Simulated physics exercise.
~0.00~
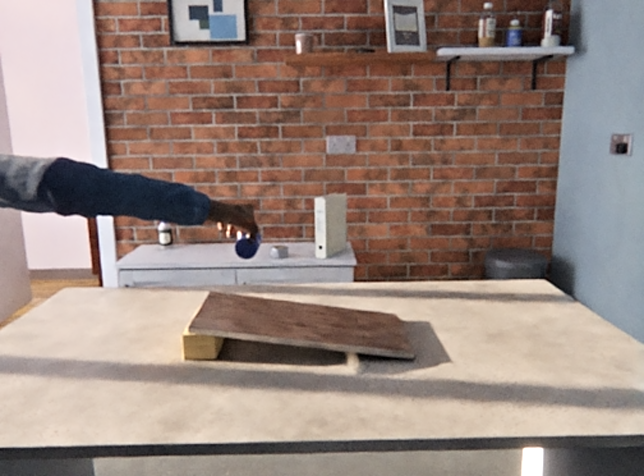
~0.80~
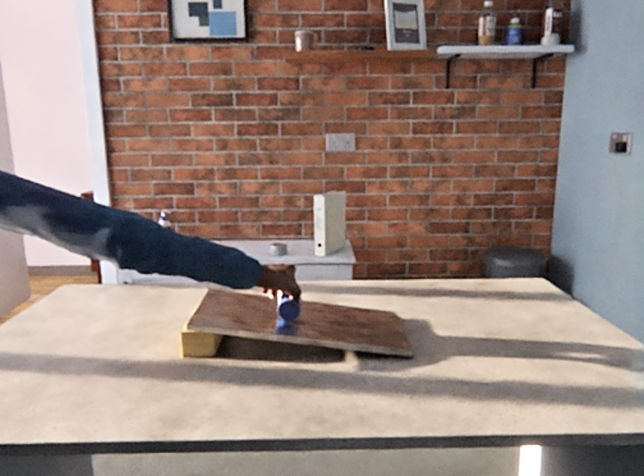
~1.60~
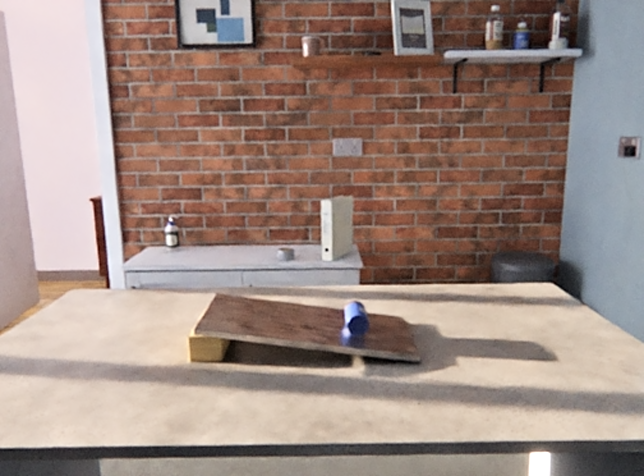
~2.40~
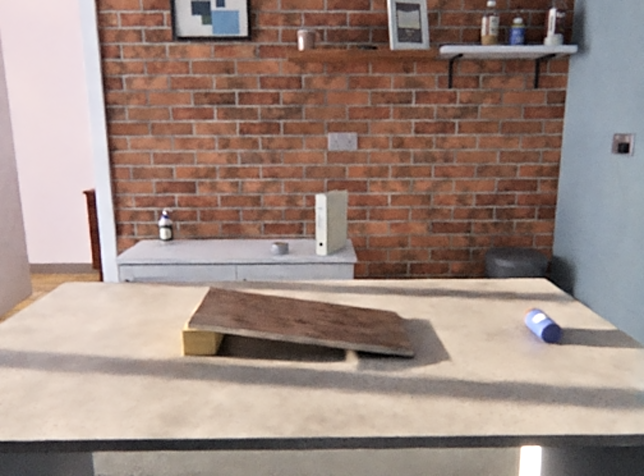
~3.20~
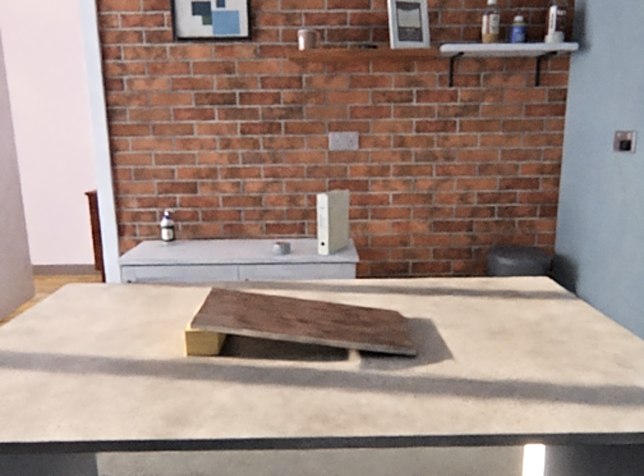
A hand sets a blue shaker on a sloping board, and it rolls off rightward out of view.
